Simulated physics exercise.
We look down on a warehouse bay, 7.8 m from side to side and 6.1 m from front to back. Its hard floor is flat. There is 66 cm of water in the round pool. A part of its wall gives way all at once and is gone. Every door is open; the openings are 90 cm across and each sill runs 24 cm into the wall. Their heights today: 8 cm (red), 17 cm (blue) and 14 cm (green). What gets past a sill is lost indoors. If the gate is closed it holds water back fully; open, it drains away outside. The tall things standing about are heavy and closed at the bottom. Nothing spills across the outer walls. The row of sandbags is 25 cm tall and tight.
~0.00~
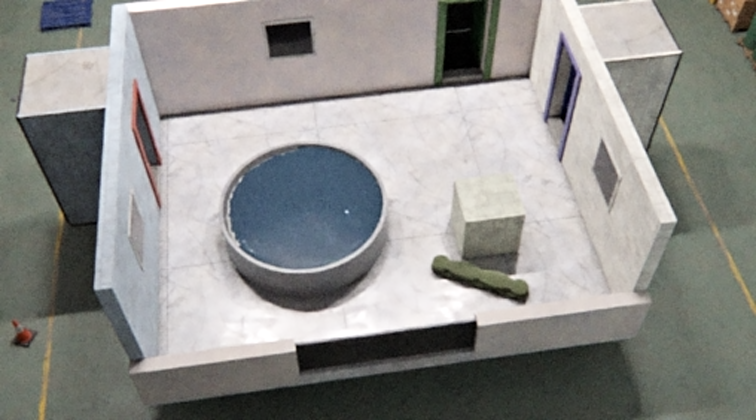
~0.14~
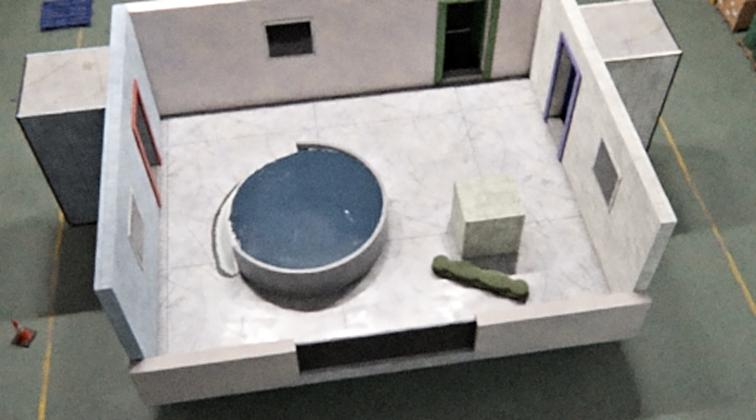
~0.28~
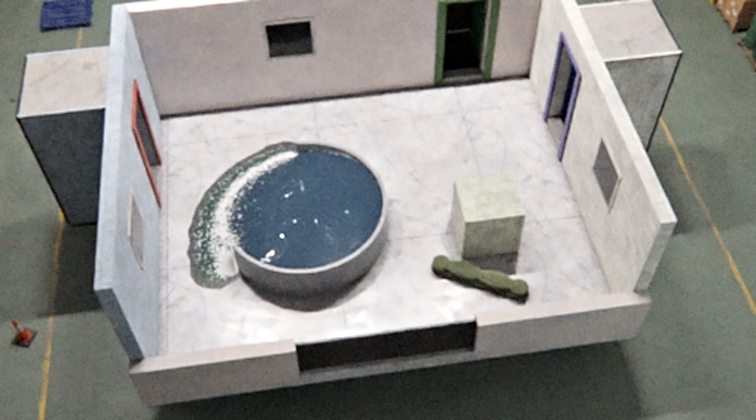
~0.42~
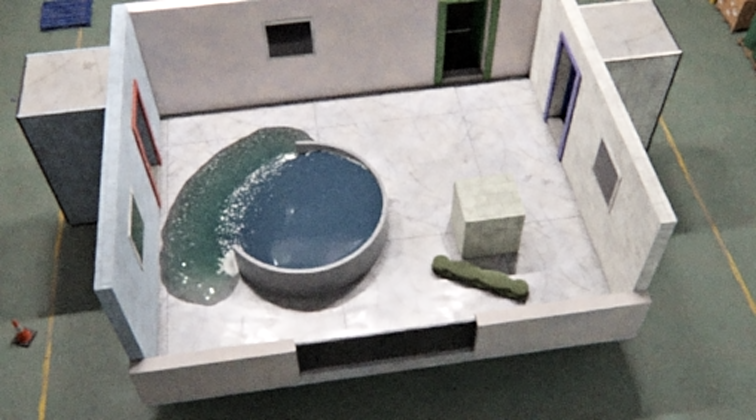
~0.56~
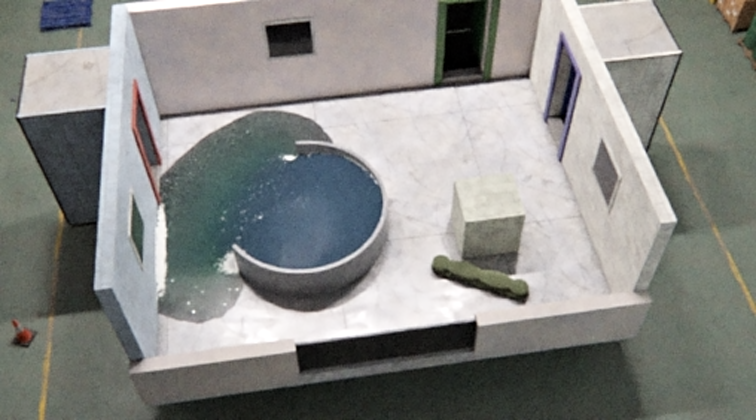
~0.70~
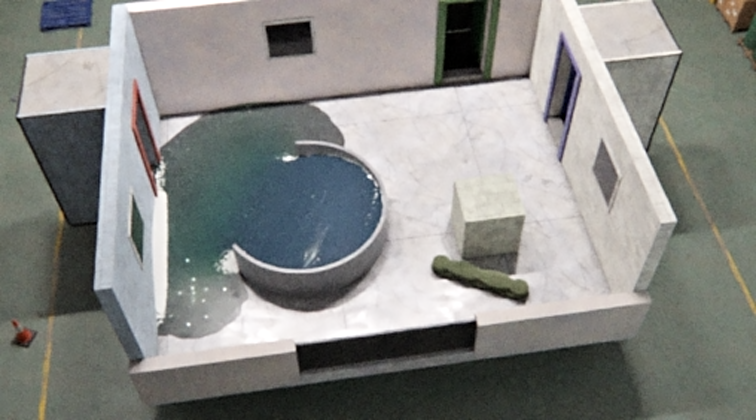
In a walled, roofless room on a warehouse floor, the left side of a round pool's wall vanished, and water poured through the gap, spreading to the left wall and back across the pale floor.
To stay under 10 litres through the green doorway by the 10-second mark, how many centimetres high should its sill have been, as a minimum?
About 8 cm.
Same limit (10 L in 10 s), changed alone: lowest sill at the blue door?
About 17 cm at blue.
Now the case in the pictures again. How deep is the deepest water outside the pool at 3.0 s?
About 41 cm.
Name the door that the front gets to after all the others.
Last comes the blue one.
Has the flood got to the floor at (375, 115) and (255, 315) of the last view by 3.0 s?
In turn: Flooded, wet.
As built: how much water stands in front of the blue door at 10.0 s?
Some 8.5 cm.
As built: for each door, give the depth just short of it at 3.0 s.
Depths in cm: Red 31, blue 0, green 0.
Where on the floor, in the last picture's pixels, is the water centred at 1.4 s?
Near (262, 215).
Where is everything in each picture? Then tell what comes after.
Still water, 66 cm deep, in the round pool at (304, 206); the green door at (465, 45) is dry, in the first picture.
The gap is at (236, 198), the front 0.3 m out at (220, 267); the back of the round pool holds 66 cm, in the second picture.
Water pours out at (236, 200) and has run 0.7 m, to (197, 276); about 10 cm deep outside, 66 cm at the back, in the third picture.
The gap is at (236, 201), the front 1.2 m out at (166, 280); the back of the round pool holds 66 cm, in the fourth picture.
The front is at (258, 114), 1.7 m from the gap at (236, 202); 7.7 m2 of floor is wet, 66 cm left at the back, in the fifth picture.
The front is at (219, 110), 2.2 m from the gap at (237, 202); 9.7 m2 of floor is wet, 64 cm left at the back; 3.1 m in a straight line remain to the green door at (465, 45), in the sixth picture.
After 1.4 s water covers 25 % of the floor, deepest (52 cm) near (161, 127); it has not reached the green door.
After 3.0 s water covers 45 % of the floor, deepest (41 cm) near (161, 120); it has not reached the green door.
After 10.0 s water covers 95 % of the floor, deepest (19 cm) near (522, 285); 9 cm at the green door, 0 litres in over its 14 cm sill.
At the green door as built, the water arrived by 3.3 s and peaked near 11 cm at 9.0 s.
With a sill of 6.5 cm, 18 litres would have come in within the 10 s; with 9 cm, 7 litres. So under 10 litres takes about 8 cm.
